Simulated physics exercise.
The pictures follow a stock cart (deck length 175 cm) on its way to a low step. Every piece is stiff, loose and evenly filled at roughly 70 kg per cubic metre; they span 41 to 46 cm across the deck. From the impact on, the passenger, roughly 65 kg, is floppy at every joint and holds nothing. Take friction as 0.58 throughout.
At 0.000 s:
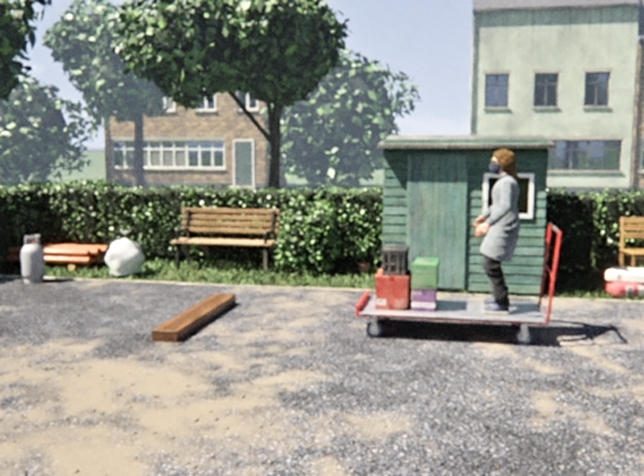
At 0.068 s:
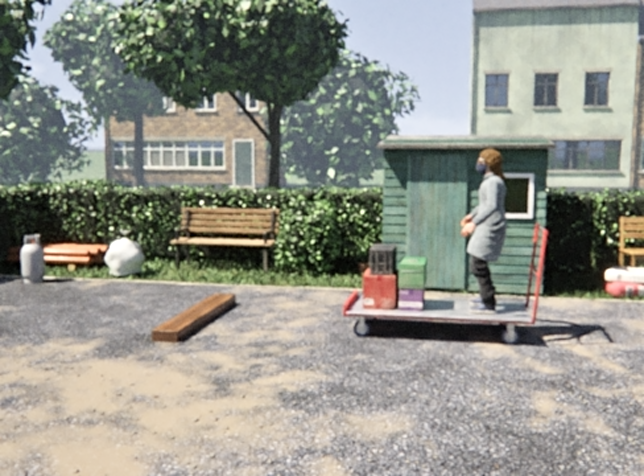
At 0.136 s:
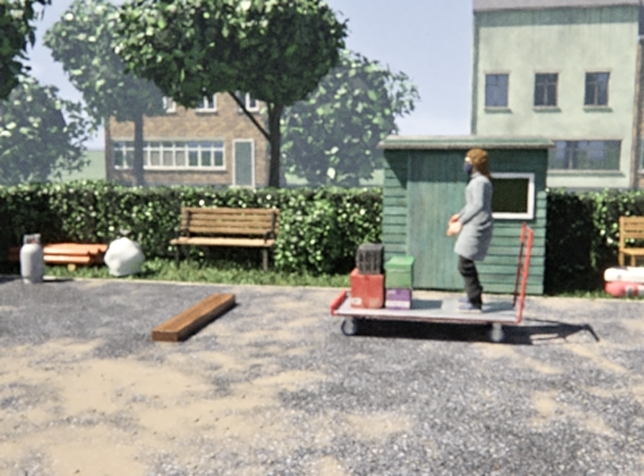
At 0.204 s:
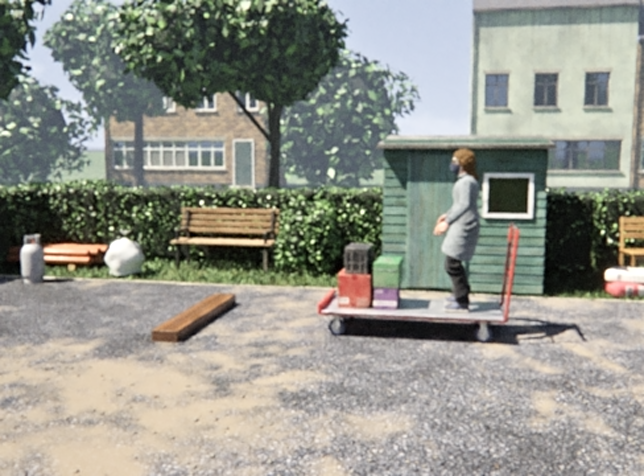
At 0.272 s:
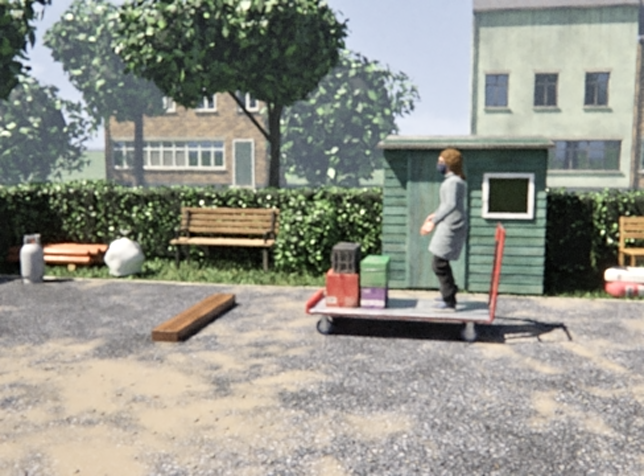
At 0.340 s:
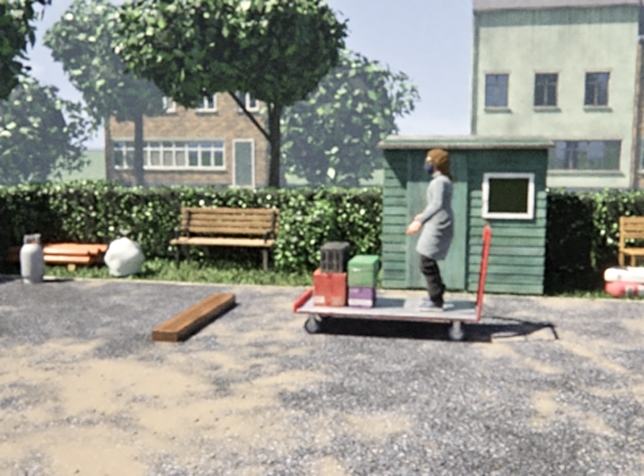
Red-handled flatbed cart rolling left past a green shed, carrying a standing person in a grey coat and stacked colourful boxes.
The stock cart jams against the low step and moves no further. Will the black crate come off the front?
The black crate comes off.
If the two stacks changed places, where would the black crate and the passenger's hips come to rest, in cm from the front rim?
In that case black 90 past, hips 60 behind.
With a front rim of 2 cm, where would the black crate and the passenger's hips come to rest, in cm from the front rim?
Then black 30 past, hips 80 behind.
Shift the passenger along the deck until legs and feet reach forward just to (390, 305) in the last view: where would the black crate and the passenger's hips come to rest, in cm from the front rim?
In that case black 120 past, hips 100 behind.
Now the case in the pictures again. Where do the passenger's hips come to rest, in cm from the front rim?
Some 100 cm behind it.
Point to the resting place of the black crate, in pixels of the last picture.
At about (136, 308).
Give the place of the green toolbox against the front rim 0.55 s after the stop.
About 50 cm behind the rim.
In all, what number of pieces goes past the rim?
1 in all.
Impact comes at 0.95 s.
After 1.50 s the black crate is 17 cm past the rim, tilted 70°, near (186, 269) in the last picture's view.
After 1.95 s the black crate is 60 cm past the rim, tilted 140°, near (148, 303) in the last picture's view.
At rest, 3.8 s, past the rim, black crate; behind it, green toolbox, purple parcel, red parcel and the passenger's hips.
